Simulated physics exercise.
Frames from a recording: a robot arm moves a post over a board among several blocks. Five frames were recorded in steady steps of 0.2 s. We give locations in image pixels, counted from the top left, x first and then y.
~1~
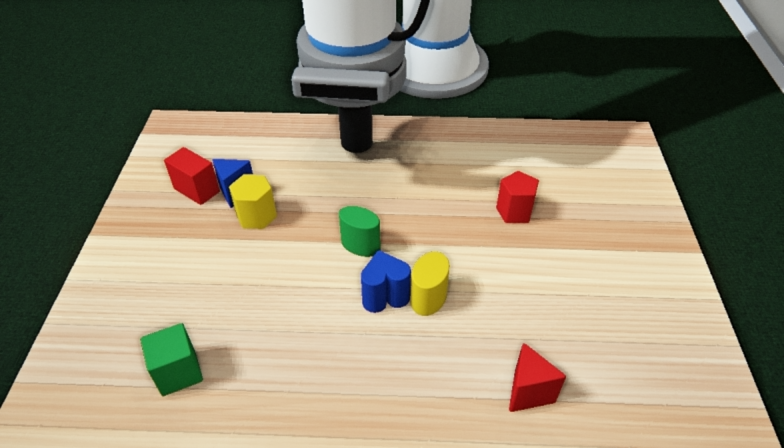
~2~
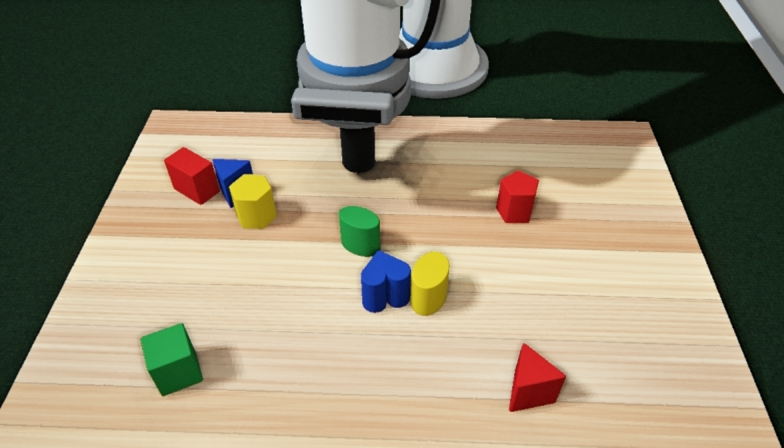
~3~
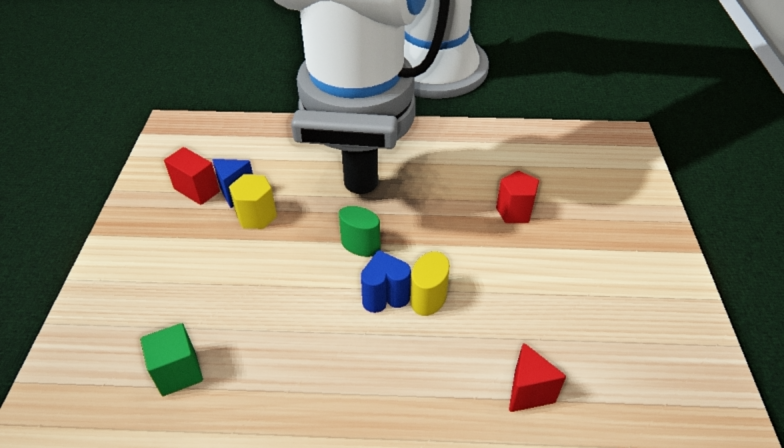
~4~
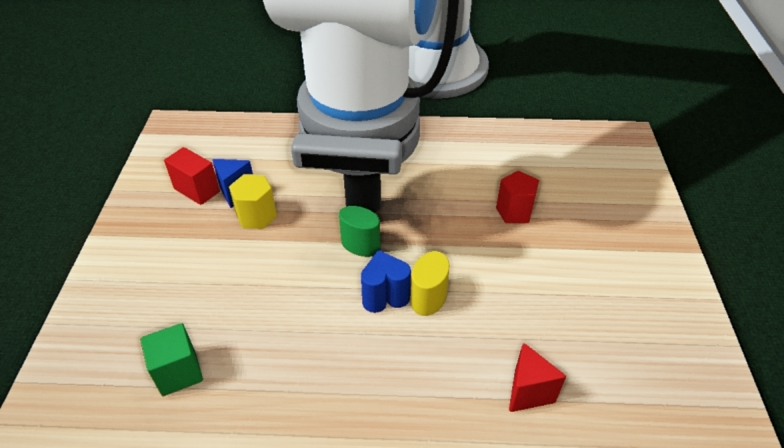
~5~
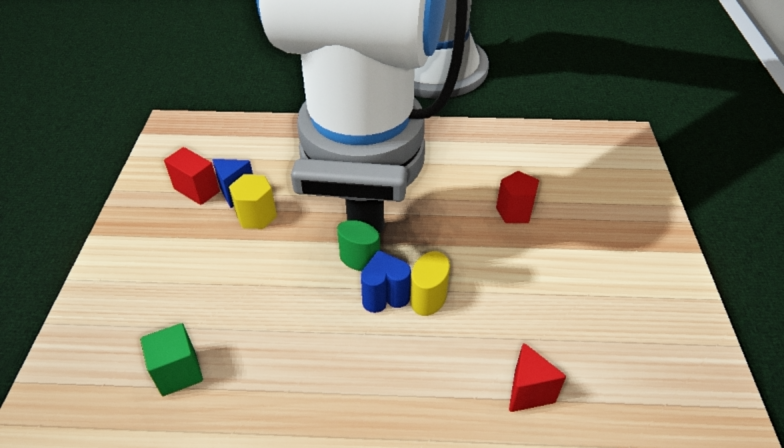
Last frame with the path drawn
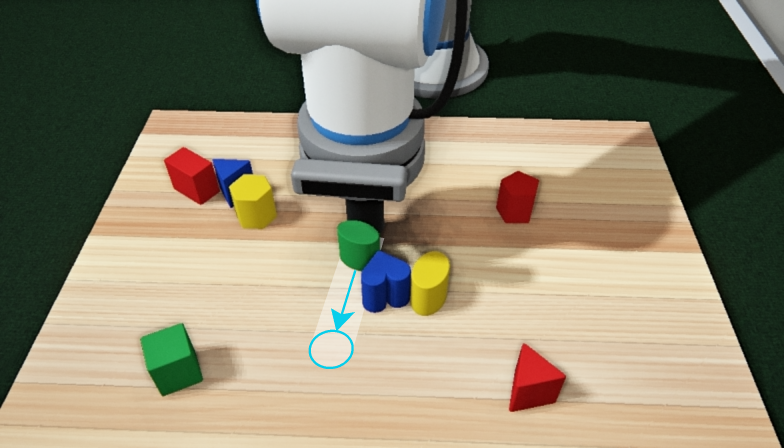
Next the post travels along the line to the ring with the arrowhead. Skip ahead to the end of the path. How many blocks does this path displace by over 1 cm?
Once the path ends, one block will have shifted.
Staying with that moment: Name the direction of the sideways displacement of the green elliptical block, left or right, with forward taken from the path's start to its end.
To the right.
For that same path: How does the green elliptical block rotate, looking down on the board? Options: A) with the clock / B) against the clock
I choose A.
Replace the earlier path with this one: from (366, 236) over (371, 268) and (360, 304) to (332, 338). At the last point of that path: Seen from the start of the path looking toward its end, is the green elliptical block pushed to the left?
My answer is no.
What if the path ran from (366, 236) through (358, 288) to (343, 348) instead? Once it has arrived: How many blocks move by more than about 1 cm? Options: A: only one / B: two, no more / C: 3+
My answer is option B.
The drawn path runs in a line from (366, 236) to (331, 349).
On the path given first. One third of the way, post at (355, 260); green elliptical block at (341, 268), turned 35° anticlockwise.
Two thirds of the way, post at (343, 299); green elliptical block at (317, 305); blue heart block at (386, 273), turned 15° anticlockwise.
At the end, post at (330, 340); green elliptical block at (290, 338), turned 55° clockwise; blue heart block at (386, 273), turned 15° anticlockwise; yellow elliptical block not moved.
